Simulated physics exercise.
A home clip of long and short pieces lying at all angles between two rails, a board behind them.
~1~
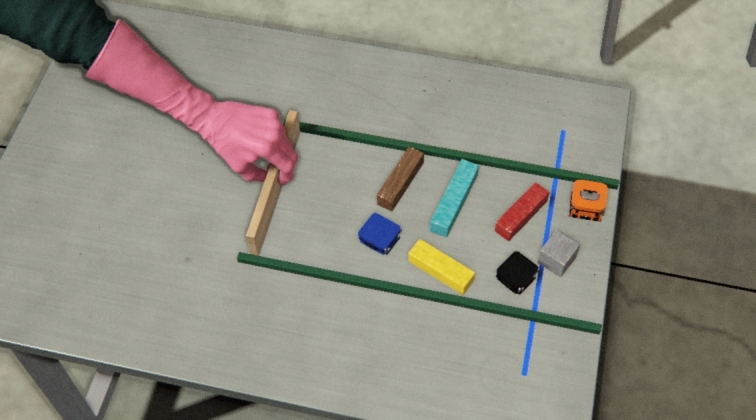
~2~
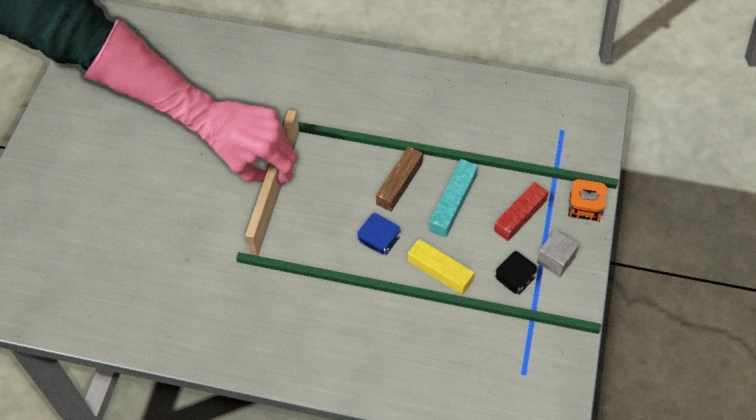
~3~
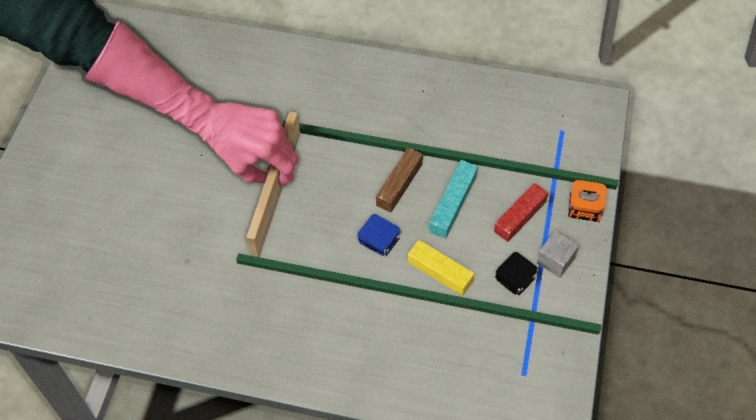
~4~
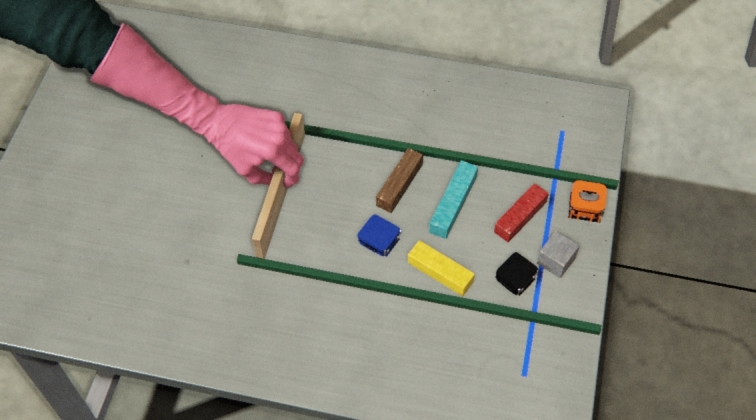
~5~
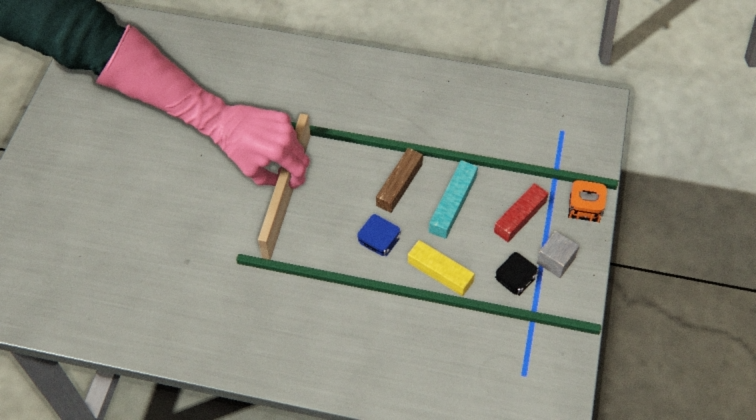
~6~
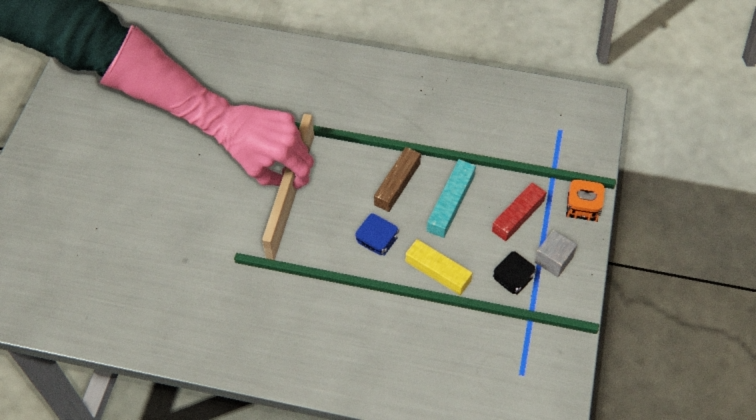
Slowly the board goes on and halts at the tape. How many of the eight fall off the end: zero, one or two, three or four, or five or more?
The number that fall off is one or two.
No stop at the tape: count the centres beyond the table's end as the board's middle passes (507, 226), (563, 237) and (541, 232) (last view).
In that order 0, 4 and 2.
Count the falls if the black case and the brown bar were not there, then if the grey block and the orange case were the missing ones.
Fallen: 0, and 0 in the other try.
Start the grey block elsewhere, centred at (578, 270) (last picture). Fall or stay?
From there it falls.
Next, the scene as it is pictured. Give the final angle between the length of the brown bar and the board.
About 0°.
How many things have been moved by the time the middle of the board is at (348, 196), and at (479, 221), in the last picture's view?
At the one place 0, at the other 7.
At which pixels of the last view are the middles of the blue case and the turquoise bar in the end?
The blue case at (556, 265), the turquoise bar at (582, 220).
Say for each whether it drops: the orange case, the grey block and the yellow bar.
The orange case goes over; the grey block drops off; the yellow bar survives.
A little later, none off yet; orange case at rest near (585, 201); grey block at rest near (556, 254); black case at rest near (514, 274).
Next, none off yet; orange case at rest near (585, 201); grey block moving near (559, 251); black case shifted a little near (527, 266).
When it is over, the number that fall off is one or two; down, grey block and orange case.
